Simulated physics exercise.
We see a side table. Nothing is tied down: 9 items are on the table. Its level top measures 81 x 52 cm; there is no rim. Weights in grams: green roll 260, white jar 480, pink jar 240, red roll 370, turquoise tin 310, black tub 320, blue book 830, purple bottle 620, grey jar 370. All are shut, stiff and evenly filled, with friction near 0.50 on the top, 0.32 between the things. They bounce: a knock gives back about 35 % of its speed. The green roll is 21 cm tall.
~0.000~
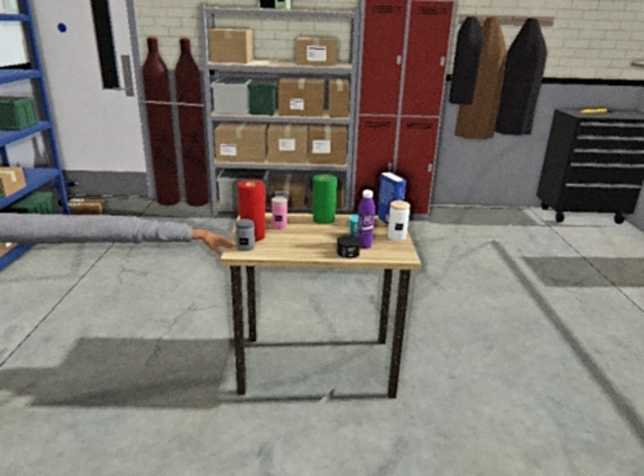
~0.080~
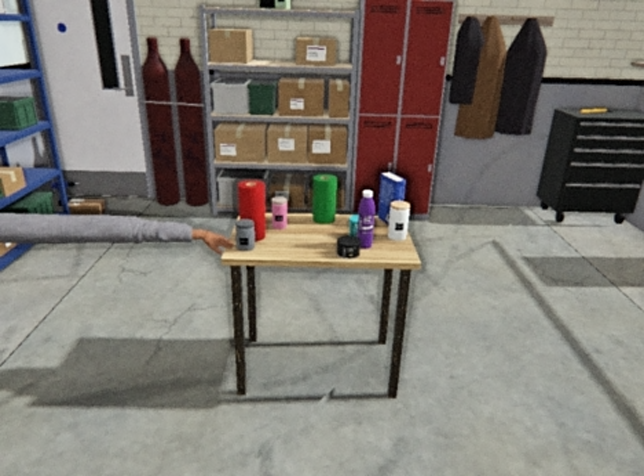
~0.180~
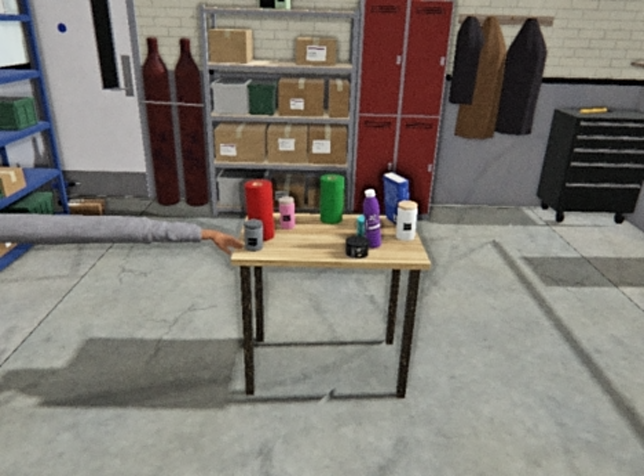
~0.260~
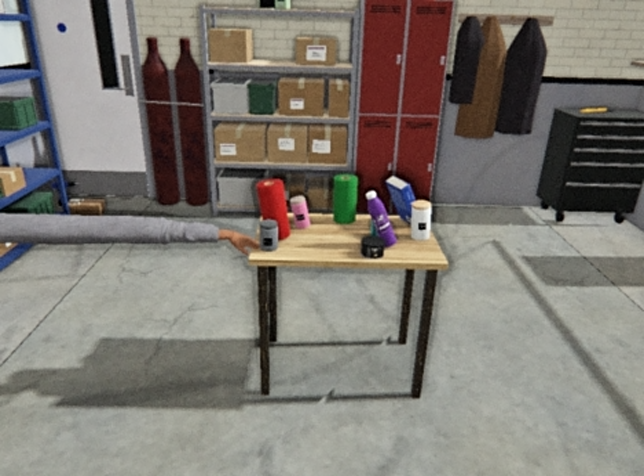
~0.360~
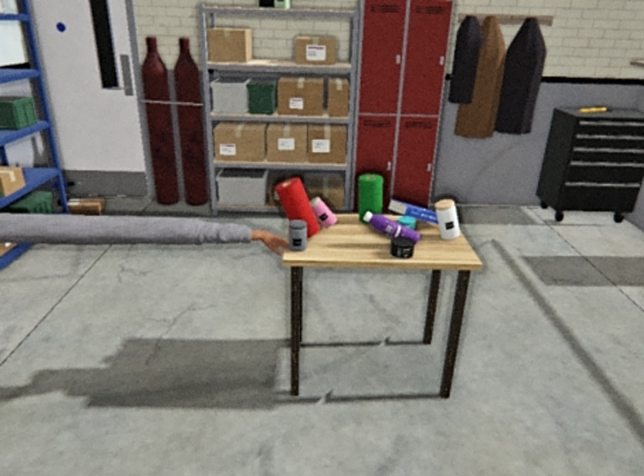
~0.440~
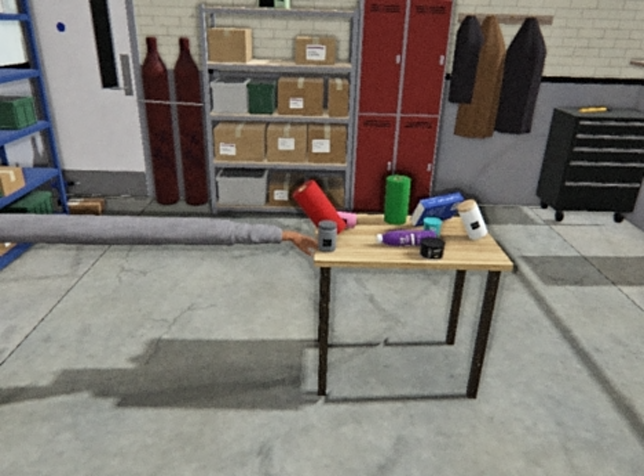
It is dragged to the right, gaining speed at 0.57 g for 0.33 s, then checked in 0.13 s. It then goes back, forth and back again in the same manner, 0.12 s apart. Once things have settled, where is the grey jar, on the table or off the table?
The grey jar is still on the table.
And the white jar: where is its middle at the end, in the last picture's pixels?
Around (623, 364).
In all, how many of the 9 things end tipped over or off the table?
9 of them.
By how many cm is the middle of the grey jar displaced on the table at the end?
Some 11 cm.
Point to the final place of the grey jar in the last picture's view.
Near (270, 239).
Around 1.04 s, table shifted 3 cm; white jar, turquoise tin, black tub and blue book now off the table; grey jar at 5° to upright near (328, 236); green roll on its side.
Around 1.74 s, table shifted 43 cm; green roll now off the table; grey jar on its side near (366, 241); red roll on its side.
Finally (3.7 s), off the table, green roll, white jar, turquoise tin, black tub and blue book; on their side or leaning hard on the table, pink jar, red roll, purple bottle and grey jar. In the last view, grey jar near (270, 239).
